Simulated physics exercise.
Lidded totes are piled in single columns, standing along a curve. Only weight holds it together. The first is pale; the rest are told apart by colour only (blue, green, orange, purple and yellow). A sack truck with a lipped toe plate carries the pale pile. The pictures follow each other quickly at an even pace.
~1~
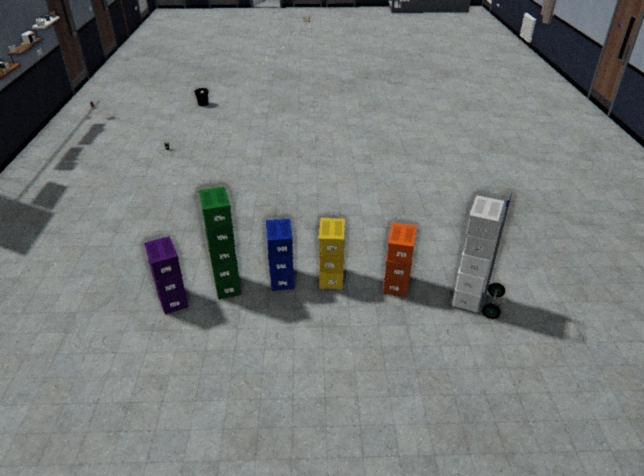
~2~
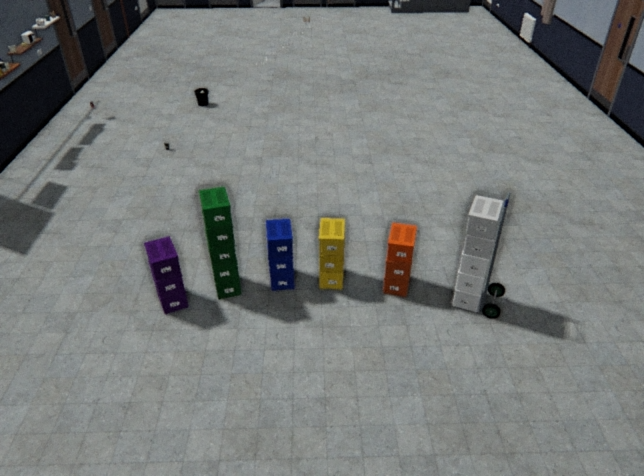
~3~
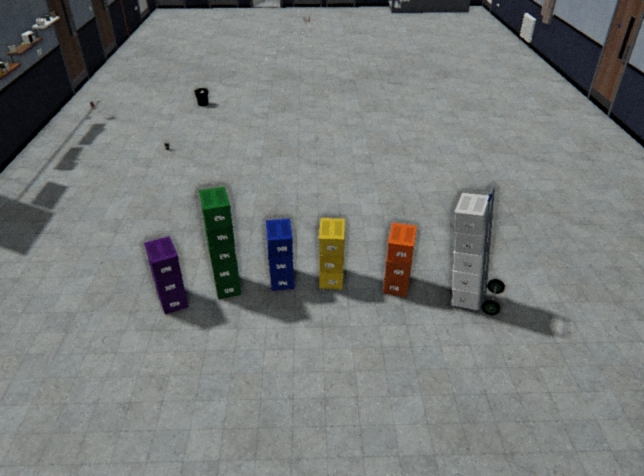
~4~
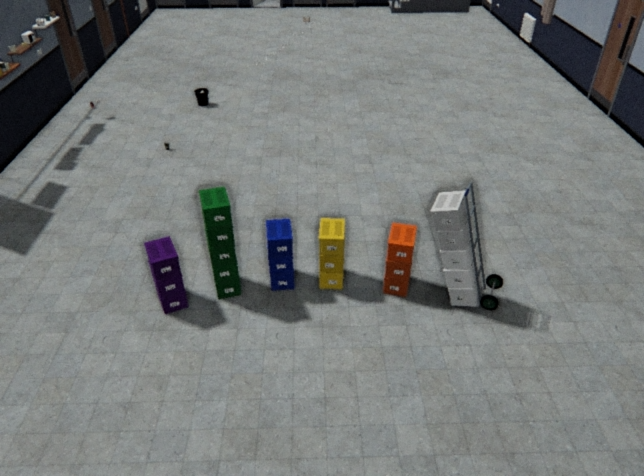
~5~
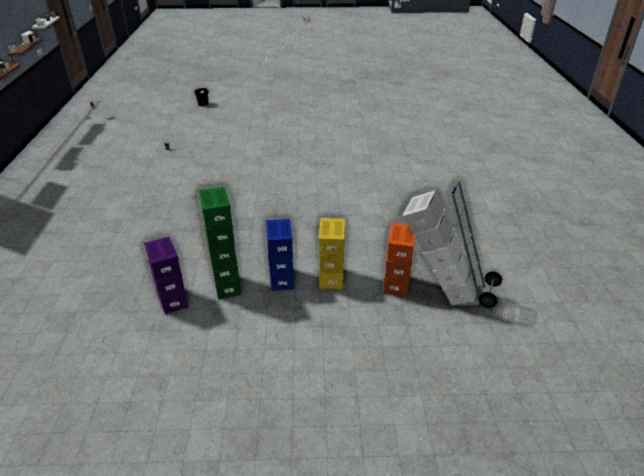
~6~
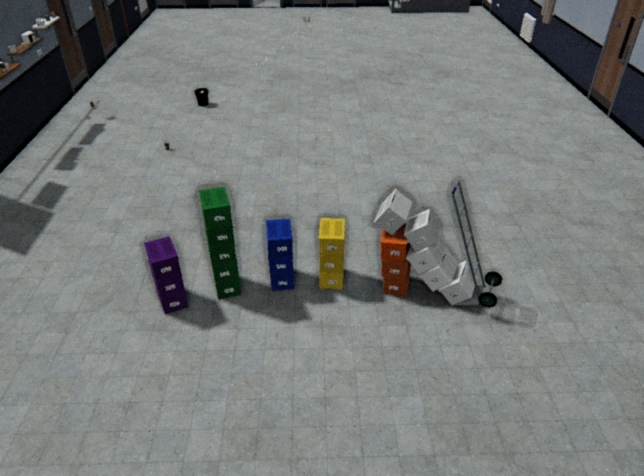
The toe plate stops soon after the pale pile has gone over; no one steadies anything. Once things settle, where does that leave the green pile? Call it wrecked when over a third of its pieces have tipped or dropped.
It survives.
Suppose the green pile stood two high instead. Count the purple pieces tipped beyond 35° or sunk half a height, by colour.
By colour: Purple 0.
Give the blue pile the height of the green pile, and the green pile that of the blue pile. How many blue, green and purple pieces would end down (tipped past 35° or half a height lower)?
By colour: Blue 0, green 0, purple 0.
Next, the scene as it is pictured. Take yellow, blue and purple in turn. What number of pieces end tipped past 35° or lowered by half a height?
Down at the end: Yellow 0, blue 0, purple 0.
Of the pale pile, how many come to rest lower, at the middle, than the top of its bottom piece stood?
4 pale pieces.
Soon, 5 of the pale pile down; none of the 5 green totes down (0 of 17 in all colours); top green tote unmoved; top orange tote tipped clearly.
A while on, 5 of the pale pile down; none of the 5 green totes down (2 of 17 in all colours); top green tote unmoved; top orange tote tipped well over, about its own height lower.
Finally, 5 of the pale pile down; none of the 5 green totes down (2 of 17 in all colours); top green tote unmoved; top orange tote tipped steeply, about its own height lower. Seen by the last camera, middles, top green tote near (216, 208), top orange tote near (354, 252).
